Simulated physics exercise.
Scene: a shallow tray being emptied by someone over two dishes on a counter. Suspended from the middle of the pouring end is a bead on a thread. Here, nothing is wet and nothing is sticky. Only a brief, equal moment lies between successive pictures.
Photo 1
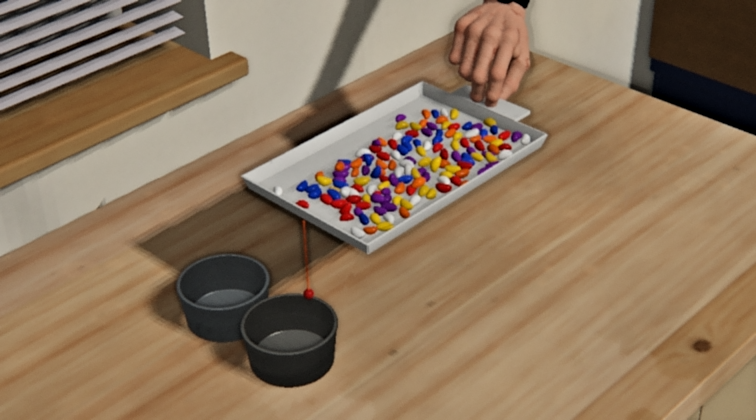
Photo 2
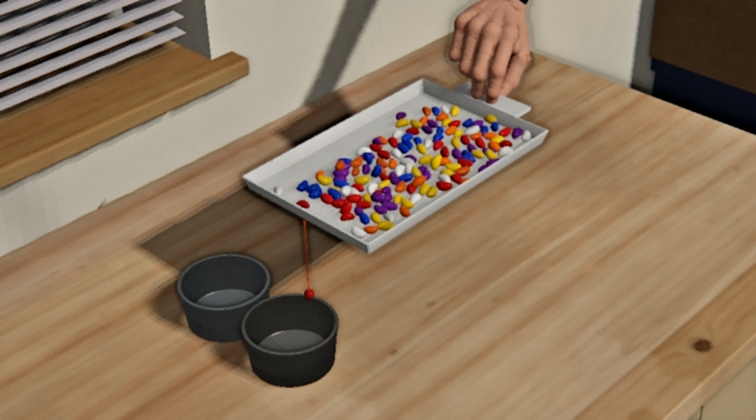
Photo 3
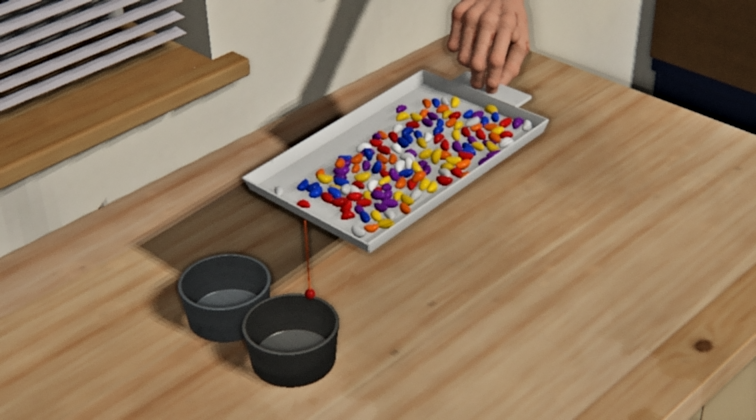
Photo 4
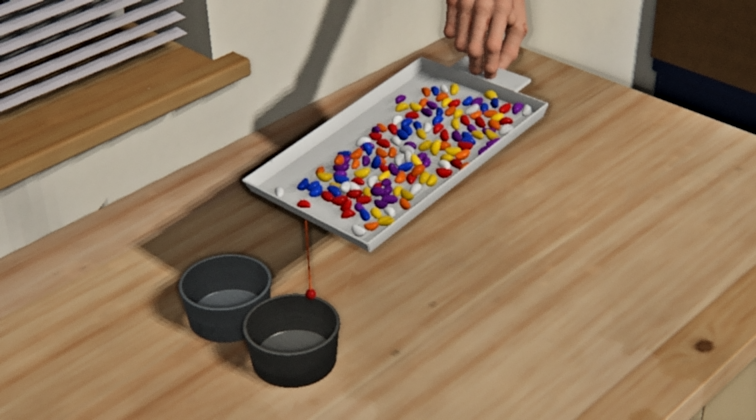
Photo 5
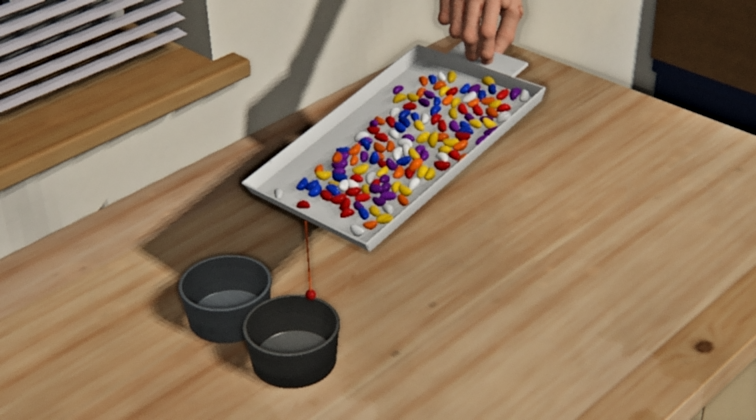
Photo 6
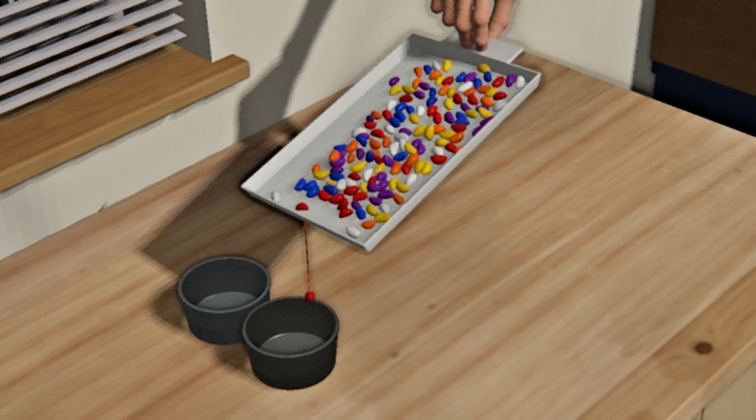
A hand gradually raises the far end of a tray of colourful jelly beans.
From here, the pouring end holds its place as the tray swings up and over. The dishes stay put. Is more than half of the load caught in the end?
So the dishes mostly succeed at catching it, really.
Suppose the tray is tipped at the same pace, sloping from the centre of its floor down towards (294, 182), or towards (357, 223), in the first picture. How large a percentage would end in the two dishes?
About 80 %, then 30 %.
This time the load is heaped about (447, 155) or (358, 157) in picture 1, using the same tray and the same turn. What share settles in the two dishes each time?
That would be 80 per cent, and then 80 per cent.
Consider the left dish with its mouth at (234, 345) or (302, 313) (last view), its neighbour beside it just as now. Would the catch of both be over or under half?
Short of half, then Short of half.
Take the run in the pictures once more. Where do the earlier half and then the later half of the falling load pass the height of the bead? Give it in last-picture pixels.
I'd say close to (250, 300) at first and close to (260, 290) later on.
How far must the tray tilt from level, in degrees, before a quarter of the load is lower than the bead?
Around 75° at that moment.
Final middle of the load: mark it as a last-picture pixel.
Around (249, 331).
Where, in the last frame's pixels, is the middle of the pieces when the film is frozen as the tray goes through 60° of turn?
The centre of the load shows up near (291, 187) in the last view.
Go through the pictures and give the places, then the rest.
The first picture shows corners of the pouring end (248, 176) and (368, 241), level; middle of the load (408, 164), jelly beans; left dish (190, 316); right dish (256, 360); bead on its thread (309, 294).
The second picture shows corners of the pouring end (249, 176) and (368, 240), level; middle of the load (408, 163).
The third picture shows corners of the pouring end (249, 177) and (368, 240), tipped barely, lowest at the left corner; middle of the load (408, 158).
The fourth picture shows corners of the pouring end (249, 179) and (368, 239), tipped a little, lowest at the left corner; middle of the load (408, 150).
The fifth picture shows corners of the pouring end (249, 181) and (366, 239), tipped a little, lowest at the left corner; middle of the load (406, 143).
The sixth picture shows corners of the pouring end (247, 185) and (364, 240), tipped clearly, lowest at the left corner; middle of the load (402, 138); left dish (192, 319); right dish (257, 363).
Just after the last frame, tray tipped steeply; the larger part on the tray; just a few in the right dish; just a few in the left dish; about a tenth in the air.
A moment on, tray tipped right over; about a tenth on the tray; roughly a third in the right dish; roughly a third in the left dish; about a tenth outside both; about a tenth in the air.
Further on, tray tipped past a quarter turn; roughly a third in the right dish; roughly half in the left dish; about a tenth outside both.
When it is over, tray tipped past a quarter turn; roughly a third in the right dish; roughly half in the left dish; about a tenth outside both.
